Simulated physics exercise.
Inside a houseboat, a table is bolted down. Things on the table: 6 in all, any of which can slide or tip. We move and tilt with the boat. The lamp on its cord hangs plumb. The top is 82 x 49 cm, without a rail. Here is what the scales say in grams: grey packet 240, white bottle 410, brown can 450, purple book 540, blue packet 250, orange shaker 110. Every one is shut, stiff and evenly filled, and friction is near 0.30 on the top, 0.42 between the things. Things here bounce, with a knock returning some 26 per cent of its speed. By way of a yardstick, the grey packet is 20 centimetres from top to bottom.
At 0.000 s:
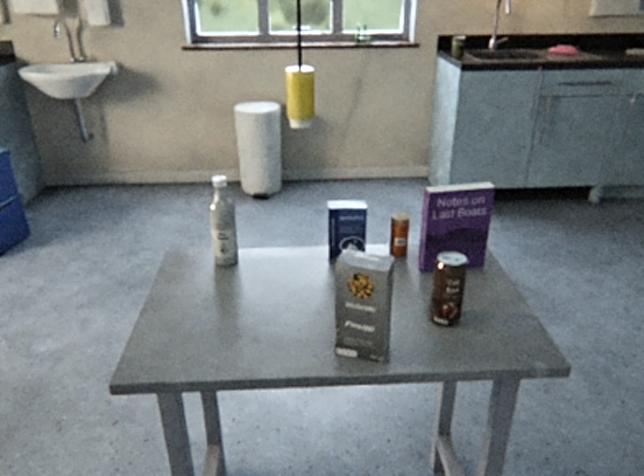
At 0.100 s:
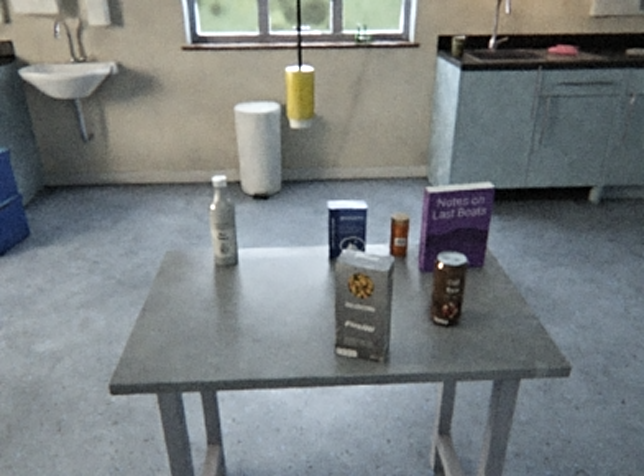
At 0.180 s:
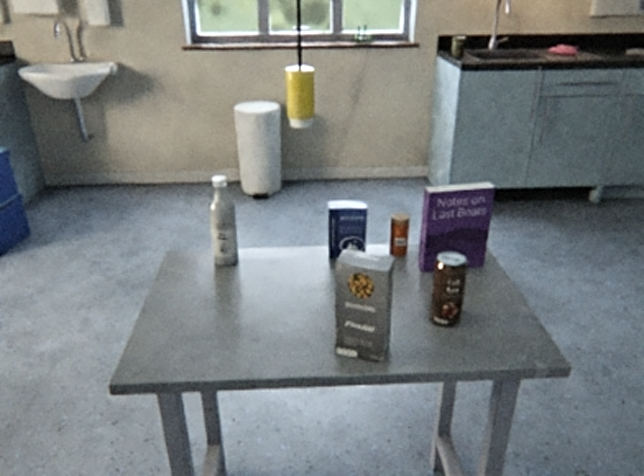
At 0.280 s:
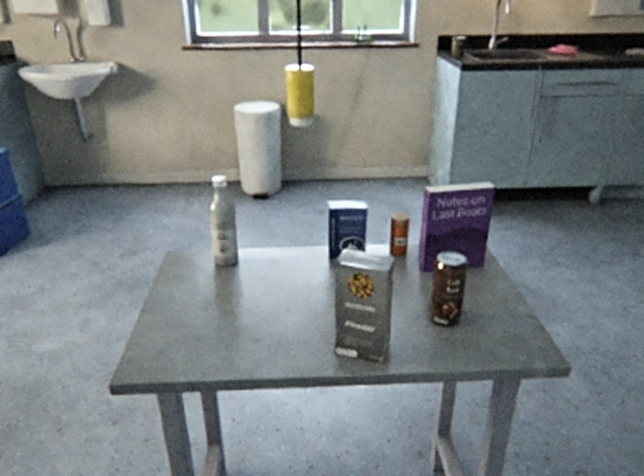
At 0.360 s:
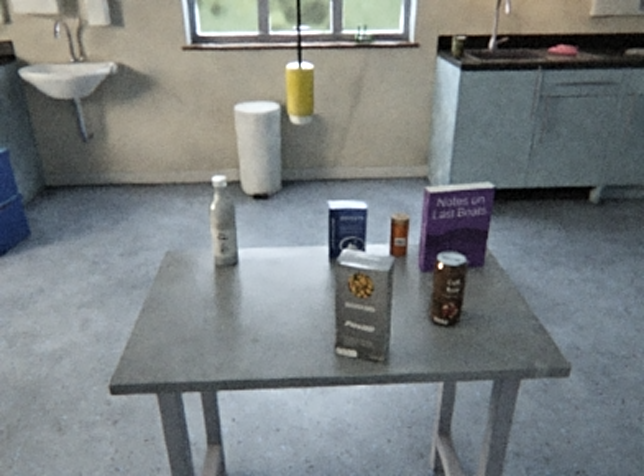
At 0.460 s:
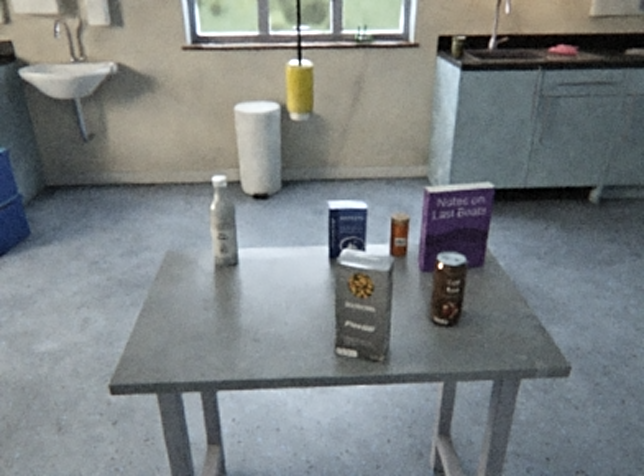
Grey table standing in a room with a sink, holding a bottle, cans, packets and a purple book, with nothing visibly moving.
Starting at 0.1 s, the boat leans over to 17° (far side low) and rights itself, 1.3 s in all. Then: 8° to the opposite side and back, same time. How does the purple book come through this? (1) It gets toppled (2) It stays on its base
Option 1: It gets toppled.
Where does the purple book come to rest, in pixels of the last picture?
It winds up close to (433, 337).
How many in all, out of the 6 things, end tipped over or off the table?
Count: 1.
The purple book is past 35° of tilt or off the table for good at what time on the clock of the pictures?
Time: Roughly 0.8 s.
By 1.06 s, boat heeled 9°, far side down; purple book now off the table.
By 1.46 s, boat level.
When it is over (3.2 s), off the table and tipped over, purple book; the other 5 within 5 cm of the start. End places, in pixels of the last picture, purple book near (433, 337).
